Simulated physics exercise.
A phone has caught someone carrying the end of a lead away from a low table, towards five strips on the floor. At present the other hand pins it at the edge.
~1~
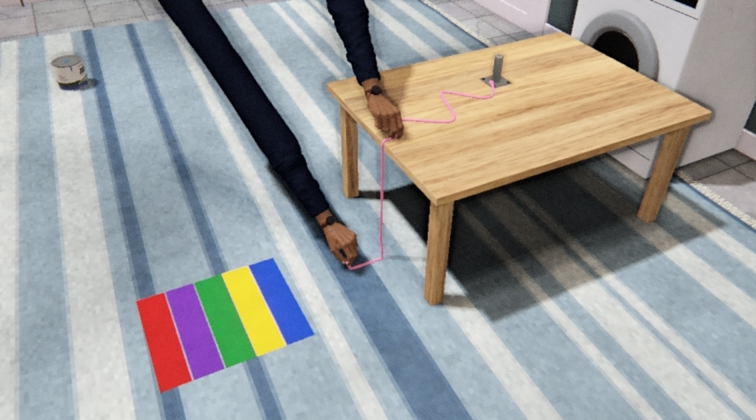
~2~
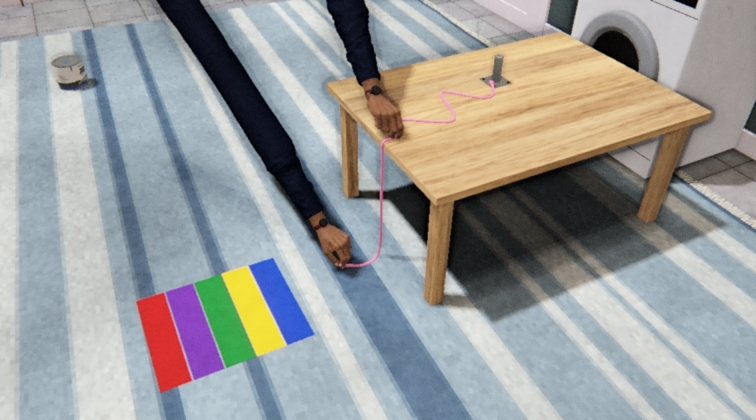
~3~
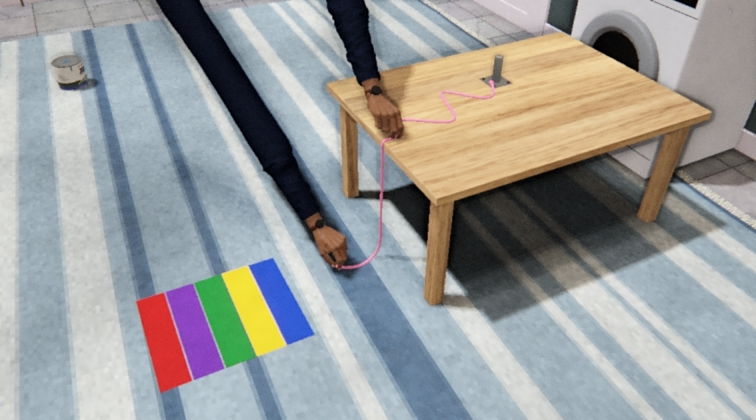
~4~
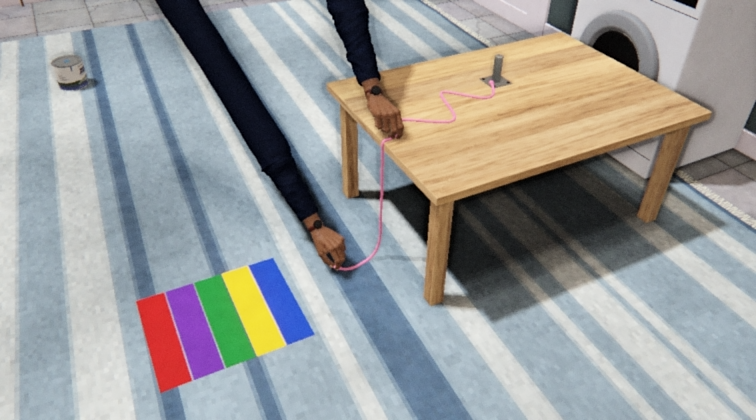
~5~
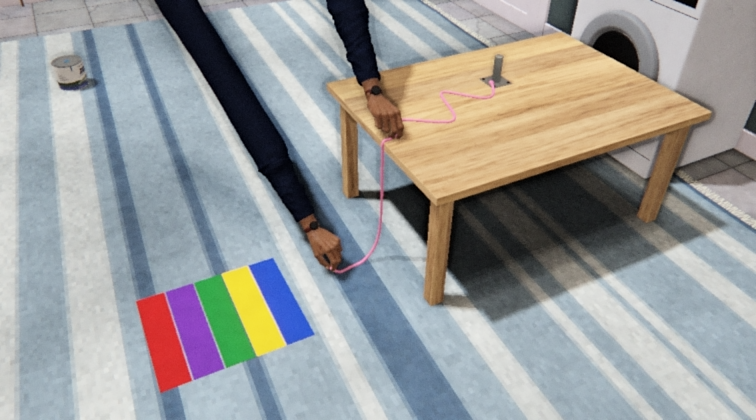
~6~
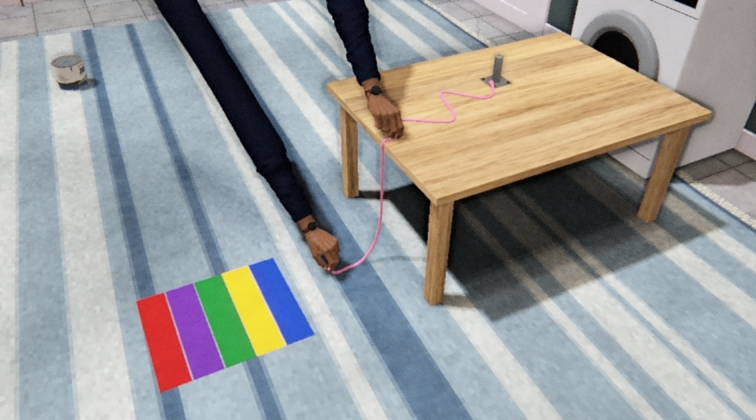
On a striped rug beside a low wooden table, one hand pins a pink cord at the table's edge while the other, near the floor, draws the cord's end slightly left, toward the side with five coloured strips.
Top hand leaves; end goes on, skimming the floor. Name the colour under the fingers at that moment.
Red.
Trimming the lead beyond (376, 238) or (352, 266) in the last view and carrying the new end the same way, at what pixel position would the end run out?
Try one: (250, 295); try two: (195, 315).
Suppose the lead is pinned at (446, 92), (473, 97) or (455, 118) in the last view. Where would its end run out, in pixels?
It comes to rest around (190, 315), (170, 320) and (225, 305) respectively.
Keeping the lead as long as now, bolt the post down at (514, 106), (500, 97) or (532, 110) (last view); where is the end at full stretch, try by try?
Around (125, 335), (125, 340) and (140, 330).
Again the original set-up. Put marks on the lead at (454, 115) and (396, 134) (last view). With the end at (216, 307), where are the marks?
You'll find them at about (389, 117) and about (351, 186).
Soon after, end near (216, 307); over green.
After that, end near (175, 320); over purple.
At the stop, end near (150, 329); over red. The red one.
